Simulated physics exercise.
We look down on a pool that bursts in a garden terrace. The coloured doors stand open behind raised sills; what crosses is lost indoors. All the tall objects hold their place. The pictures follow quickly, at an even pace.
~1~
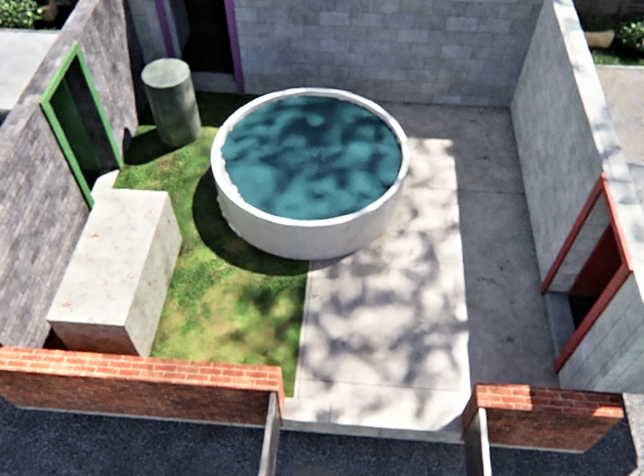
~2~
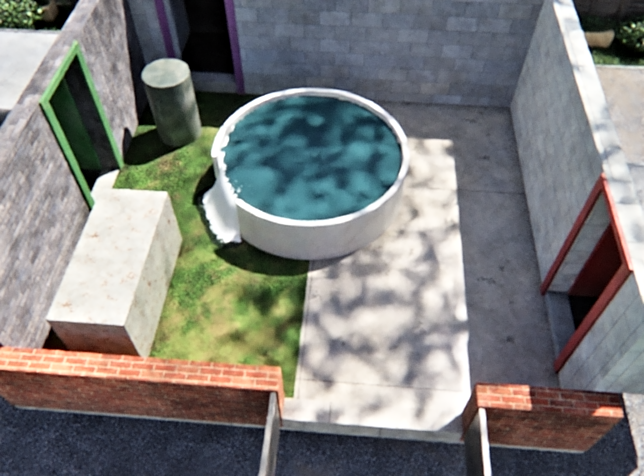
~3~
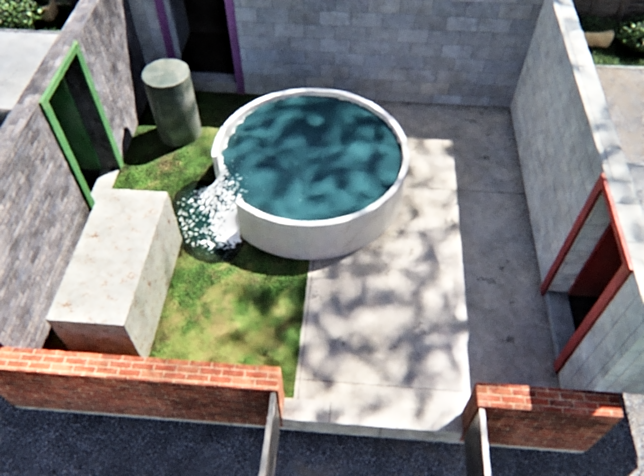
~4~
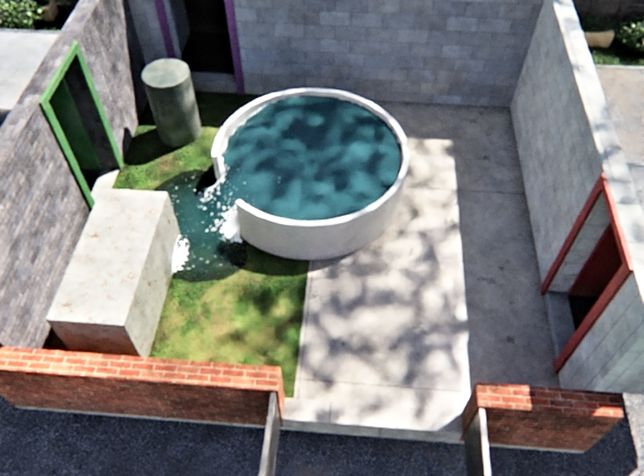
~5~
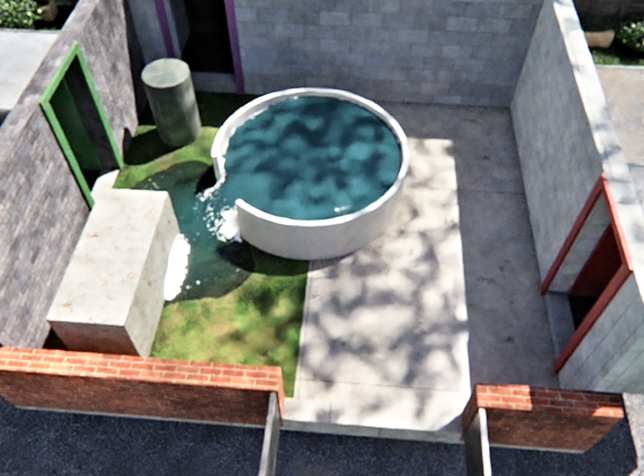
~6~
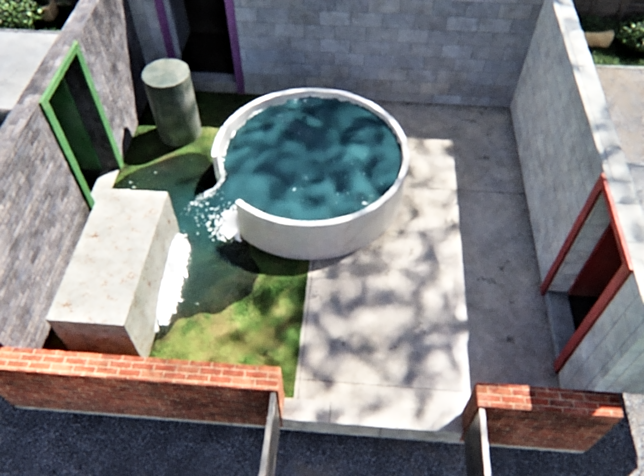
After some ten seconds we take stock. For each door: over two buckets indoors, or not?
In the end: The red door admits no more than that; the green door lets in a lot; the purple door admits no more than that.
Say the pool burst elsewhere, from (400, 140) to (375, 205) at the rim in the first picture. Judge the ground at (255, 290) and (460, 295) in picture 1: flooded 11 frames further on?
In turn: No water, awash.
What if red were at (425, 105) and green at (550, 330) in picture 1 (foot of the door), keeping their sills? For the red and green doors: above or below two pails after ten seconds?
In short: The red door holds, the green door floods.
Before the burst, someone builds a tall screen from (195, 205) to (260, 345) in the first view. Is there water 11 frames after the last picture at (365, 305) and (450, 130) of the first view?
As listed: Under water, clear.
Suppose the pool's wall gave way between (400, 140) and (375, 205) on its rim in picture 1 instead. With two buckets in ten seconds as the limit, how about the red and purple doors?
My reading: The red door floods, the purple door stays under.
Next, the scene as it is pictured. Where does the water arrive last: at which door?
That is the door marked red.
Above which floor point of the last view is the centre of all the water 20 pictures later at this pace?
Close to (260, 216).
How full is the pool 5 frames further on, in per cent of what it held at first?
I make it 78 per cent.
A moment on, water covers 20 % of the floor; the red door not reached, the green door over two buckets in, the purple door not reached.
Next, water covers 30 % of the floor; the red door not reached, the green door far over two buckets in, the purple door not reached.
Then, water covers 50 % of the floor; the red door not reached, the green door far over two buckets in, the purple door wet at the sill, nothing in.
Later, water covers 75 % of the floor; the red door wet at the sill, nothing in, the green door far over two buckets in, the purple door wet at the sill, nothing in.
In the end, water covers 100 % of the floor; the red door wet at the sill, nothing in, the green door far over two buckets in, the purple door wet at the sill, nothing in.
